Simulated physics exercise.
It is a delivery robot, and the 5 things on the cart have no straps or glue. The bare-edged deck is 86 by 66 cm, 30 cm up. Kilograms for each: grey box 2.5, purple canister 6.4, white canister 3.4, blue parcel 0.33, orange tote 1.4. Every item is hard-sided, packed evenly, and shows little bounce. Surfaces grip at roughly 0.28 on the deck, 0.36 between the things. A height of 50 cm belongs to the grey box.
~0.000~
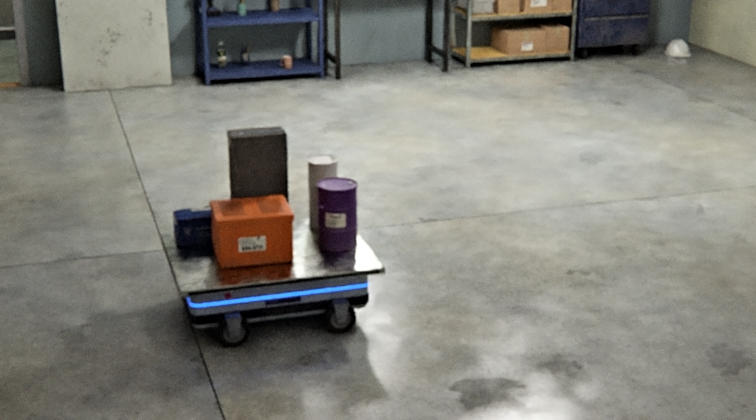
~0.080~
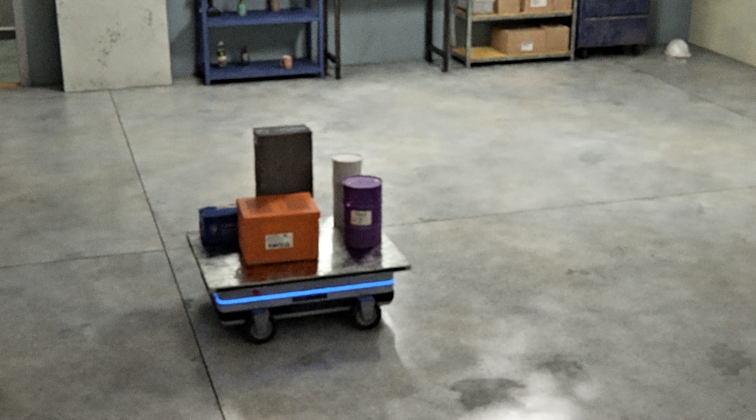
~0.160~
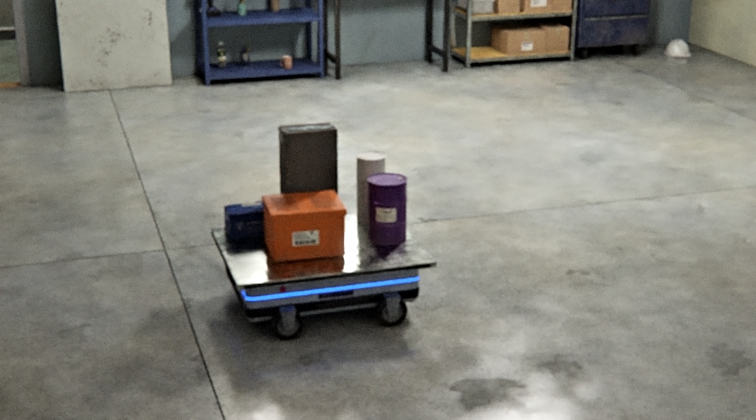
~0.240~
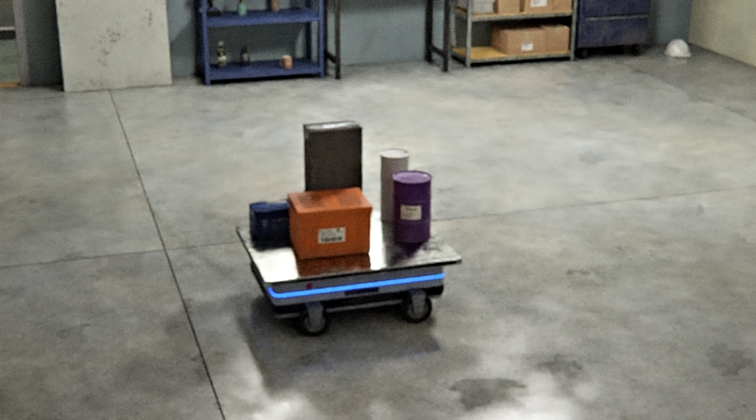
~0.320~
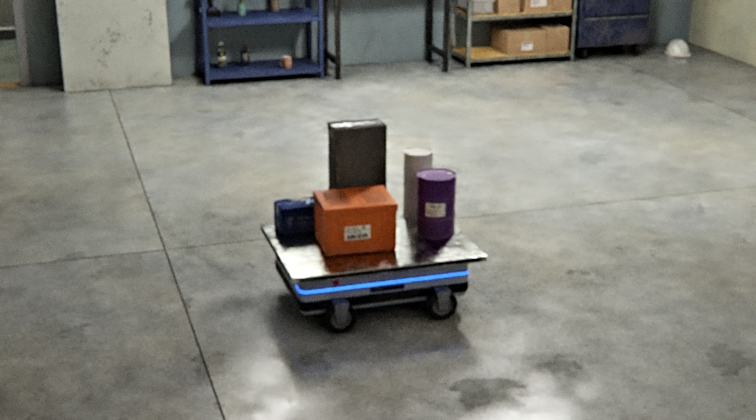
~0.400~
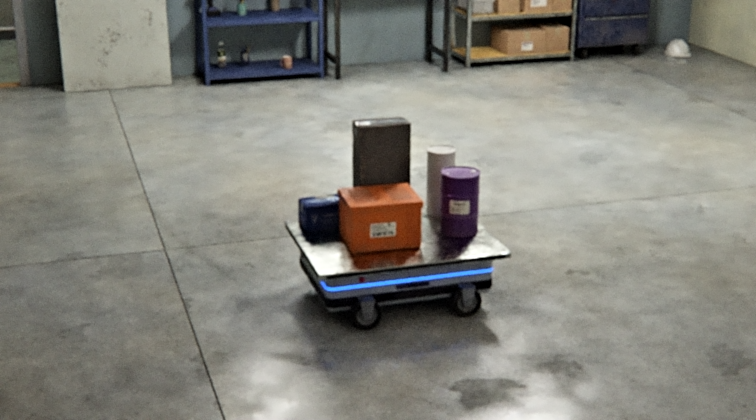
The clip shows a low wheeled robot cart with a glowing blue strip moving steadily to the right across a concrete floor, carrying a grey box, an orange tote, a blue parcel, and purple and white canisters.
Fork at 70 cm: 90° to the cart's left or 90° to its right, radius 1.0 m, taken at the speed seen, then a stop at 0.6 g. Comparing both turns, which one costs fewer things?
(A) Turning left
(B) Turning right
A.
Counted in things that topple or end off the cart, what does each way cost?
Steering left costs 2, steering right costs 3.
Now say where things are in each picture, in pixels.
The first picture shows cart 0 cm along; grey box (259, 183); purple canister (338, 214).
The second picture shows cart 12 cm along; orange tote (278, 229); white canister (347, 190).
The third picture shows cart 24 cm along; blue parcel (252, 220); orange tote (304, 226).
The fourth picture shows cart 36 cm along; white canister (395, 185); blue parcel (277, 217).
The fifth picture shows cart 48 cm along; orange tote (355, 221); white canister (418, 183).
The sixth picture shows cart 60 cm along; grey box (381, 171); purple canister (460, 201).
Turning left. At 1.10 s, cart 165 cm along, turned 46°; purple canister moved 25 cm near (595, 152); grey box moved 3 cm near (495, 136); white canister moved 25 cm.
After 1.90 s, cart 275 cm along, turned 90°; purple canister and white canister now off the cart; grey box moved 8 cm near (439, 91); orange tote moved 6 cm.
In the end (2.6 s), off the cart, purple canister and white canister; not toppled but over 10 cm from the start, grey box, blue parcel and orange tote. In the last view, grey box near (429, 85).
Turning right instead, grey box, purple canister and white canister tipped over or off the cart, 3 of 5 in all.
